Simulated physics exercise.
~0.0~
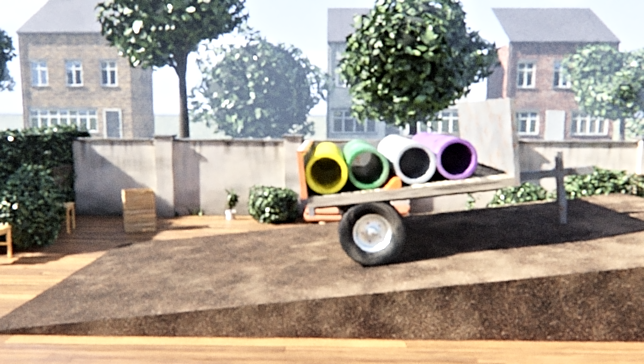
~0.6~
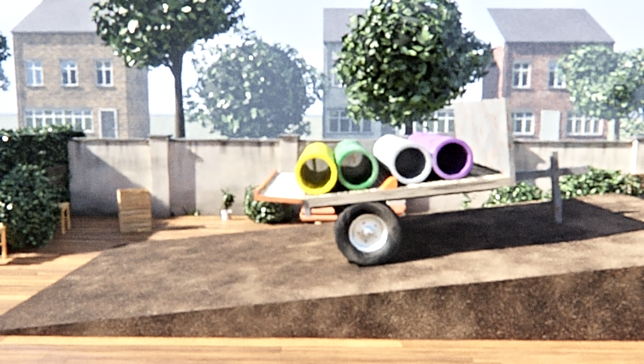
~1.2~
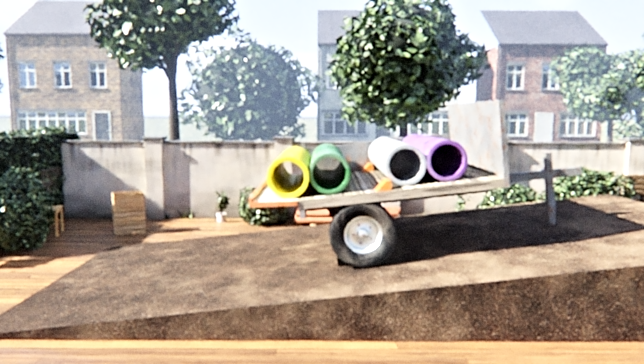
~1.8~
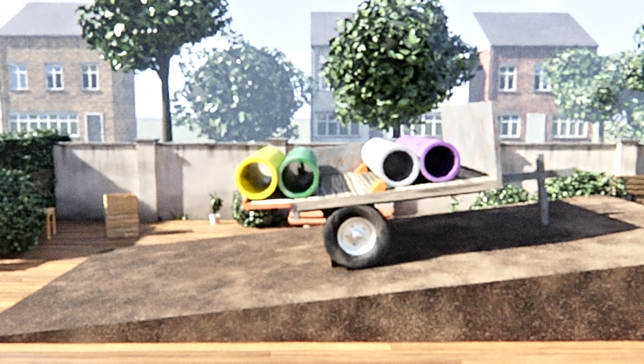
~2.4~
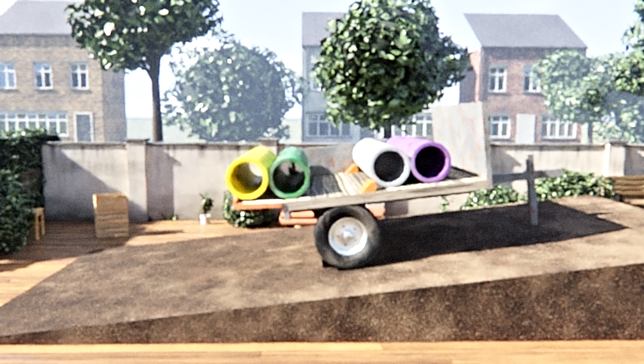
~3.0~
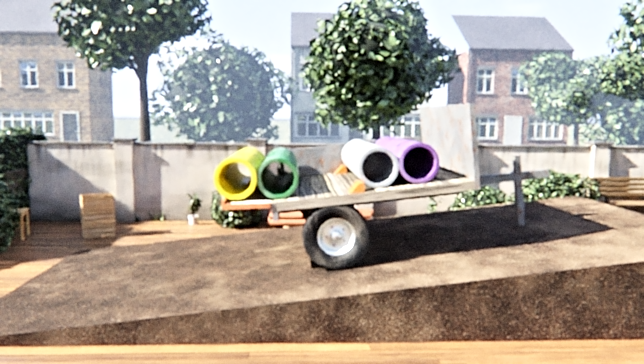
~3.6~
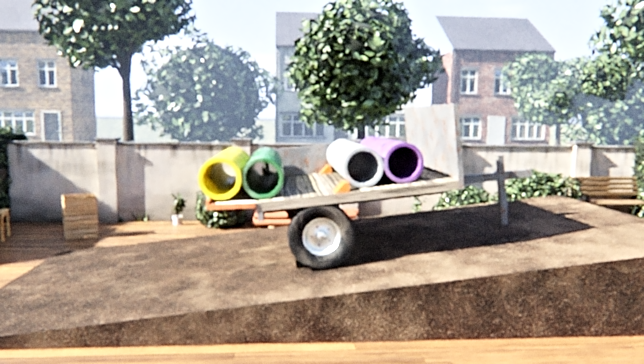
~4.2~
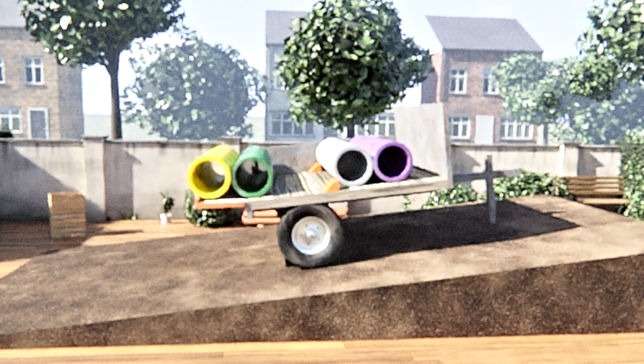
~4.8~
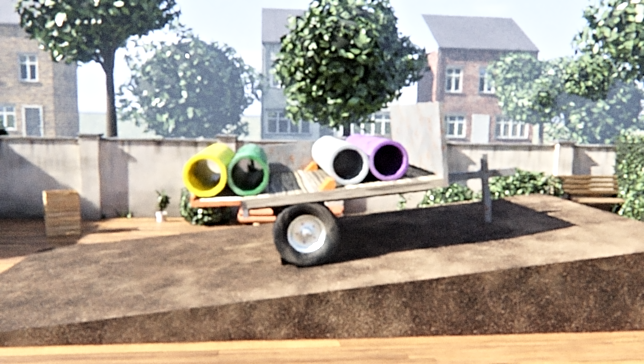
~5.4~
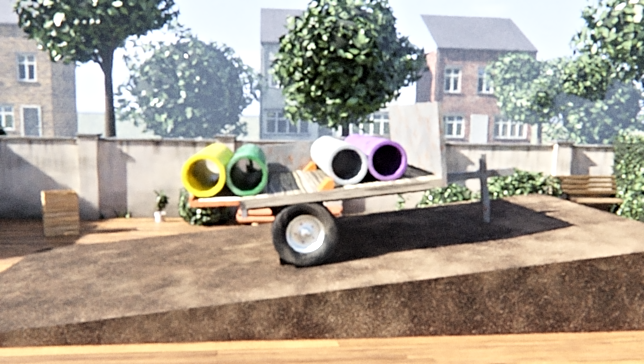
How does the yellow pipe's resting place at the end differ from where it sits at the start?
At the start the yellow pipe sits on the trailer bed behind the raised tailgate, but by the end it has moved further left and rests on the lowered tailgate.
